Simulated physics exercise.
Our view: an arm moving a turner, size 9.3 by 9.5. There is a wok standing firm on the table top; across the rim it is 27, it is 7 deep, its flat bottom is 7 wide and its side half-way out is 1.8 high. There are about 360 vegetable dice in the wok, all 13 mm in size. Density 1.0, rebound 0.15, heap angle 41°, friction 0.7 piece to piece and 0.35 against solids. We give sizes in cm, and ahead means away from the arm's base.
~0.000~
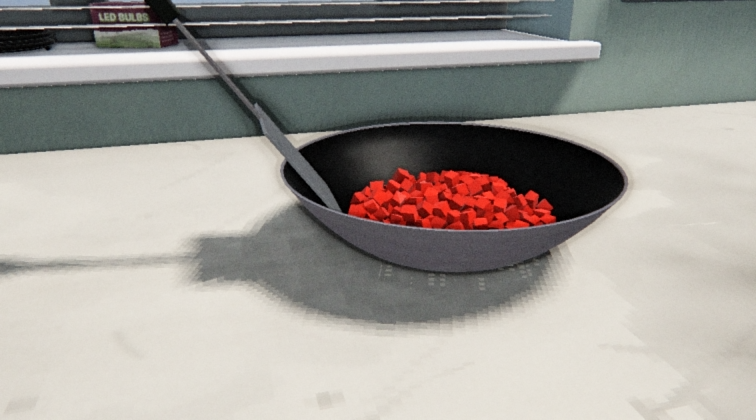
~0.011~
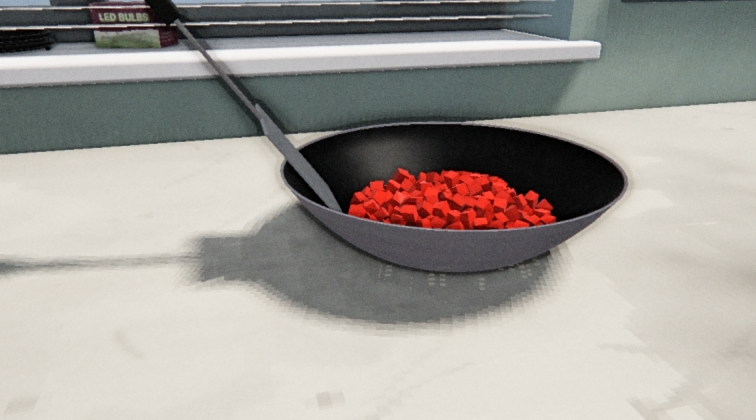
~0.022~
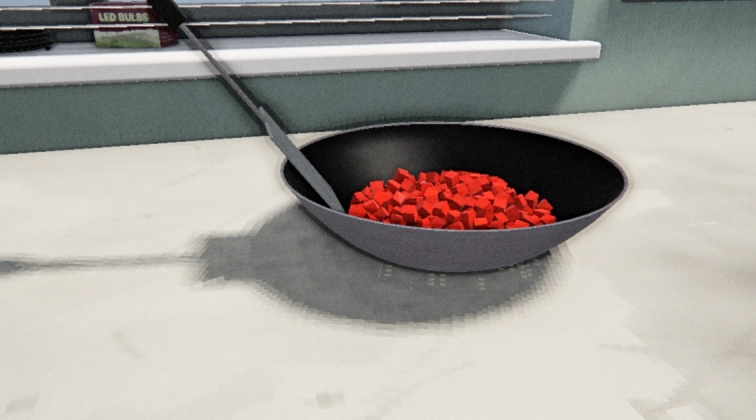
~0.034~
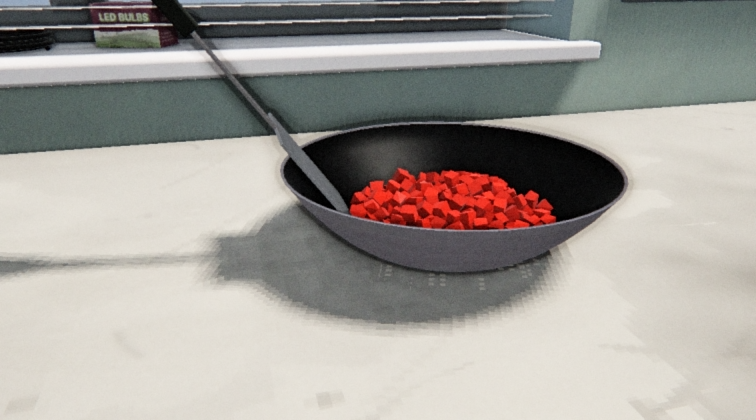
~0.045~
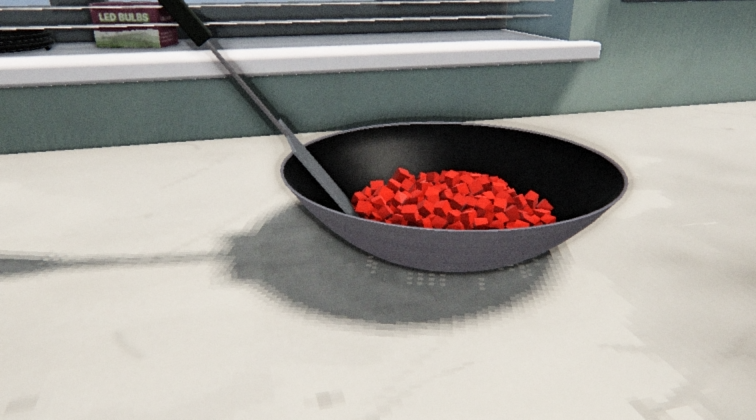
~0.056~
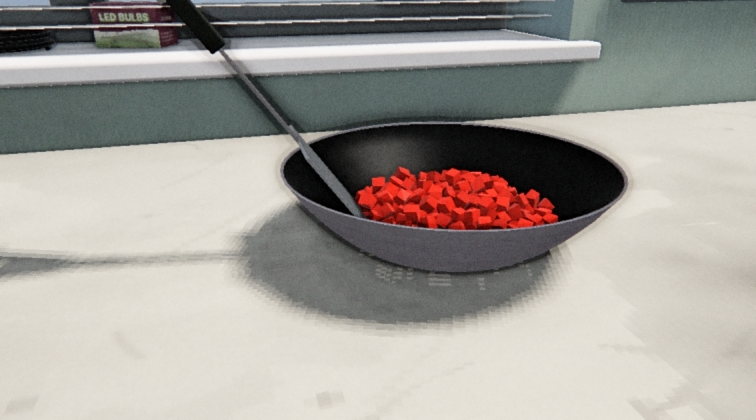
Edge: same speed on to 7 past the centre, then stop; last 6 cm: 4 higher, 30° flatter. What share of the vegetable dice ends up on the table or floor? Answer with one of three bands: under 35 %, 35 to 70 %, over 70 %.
Under 35 %.
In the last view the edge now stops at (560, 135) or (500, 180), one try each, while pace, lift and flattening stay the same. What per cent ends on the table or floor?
Around 55 per cent for the first try and 0 per cent for the second.
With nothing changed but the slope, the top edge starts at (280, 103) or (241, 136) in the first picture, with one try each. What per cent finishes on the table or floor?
About 30 and 20 per cent.
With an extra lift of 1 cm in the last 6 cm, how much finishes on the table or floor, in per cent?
Roughly 25 percent of it.
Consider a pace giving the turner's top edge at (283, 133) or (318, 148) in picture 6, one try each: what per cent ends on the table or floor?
I'd estimate some 10 and 50 in a hundred.
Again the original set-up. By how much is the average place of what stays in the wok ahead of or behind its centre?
Roughly 4.0 cm ahead.
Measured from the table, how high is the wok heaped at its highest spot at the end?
6.5 cm.
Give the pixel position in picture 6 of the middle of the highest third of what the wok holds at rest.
The centre sits close to (524, 186).
After 0.12 s, sloping 54°, highest piece 7 above the table; 363 in the wok.
After 0.19 s, sloping 44°, highest piece 9 above the table; 363 in the wok.
After 0.42 s, sloping 24°, highest piece 12 above the table; 264 in the wok, 68 on the table or floor, 31 on the blade or in flight.
After 1.47 s, sloping 24°, highest piece 7 above the table; 262 in the wok, 101 on the table or floor.
At rest, 262 in the wok, 101 on the table or floor. That is 28 % on the table or floor.
